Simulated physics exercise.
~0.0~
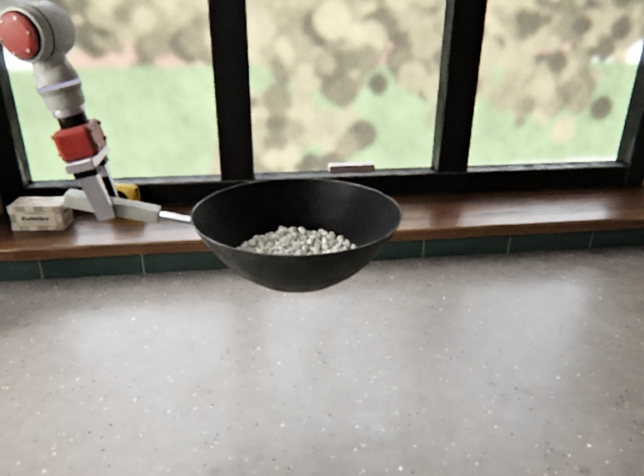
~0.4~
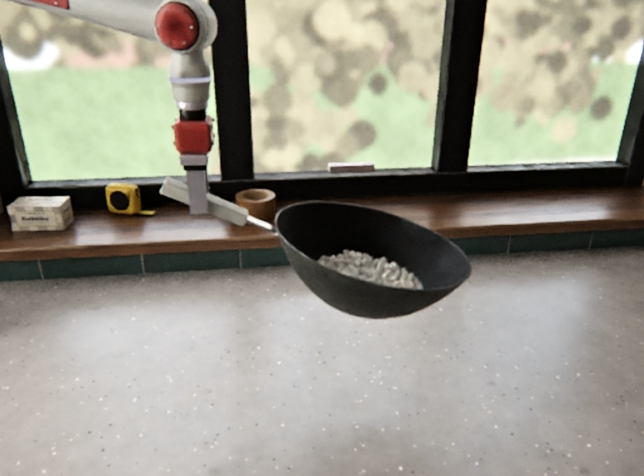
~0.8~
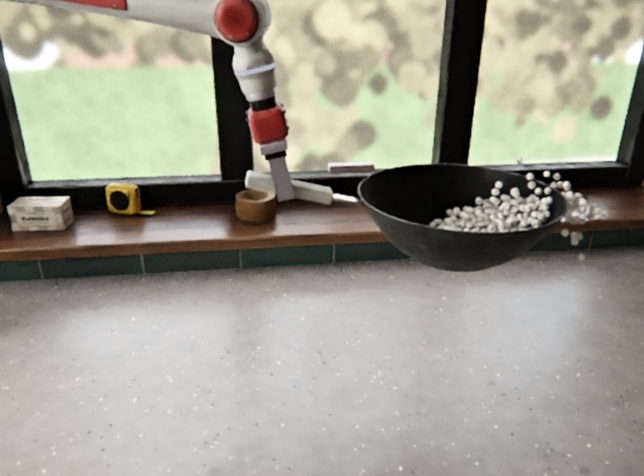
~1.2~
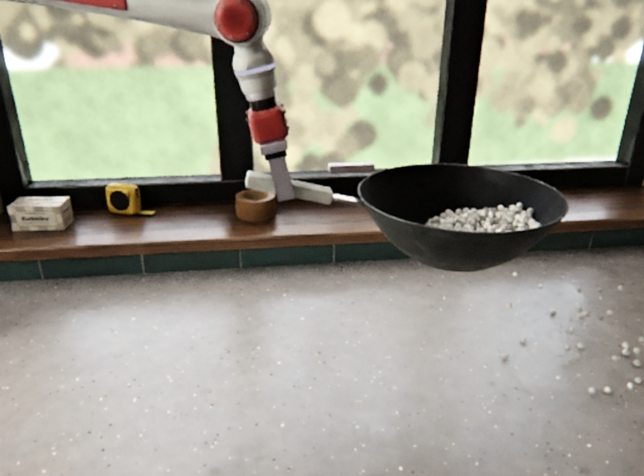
A robot arm carried a black wok of small whitish beads to the right, tipping it along the way, and as it levelled out some beads flew over the far rim and scattered on the counter, while most stayed inside.
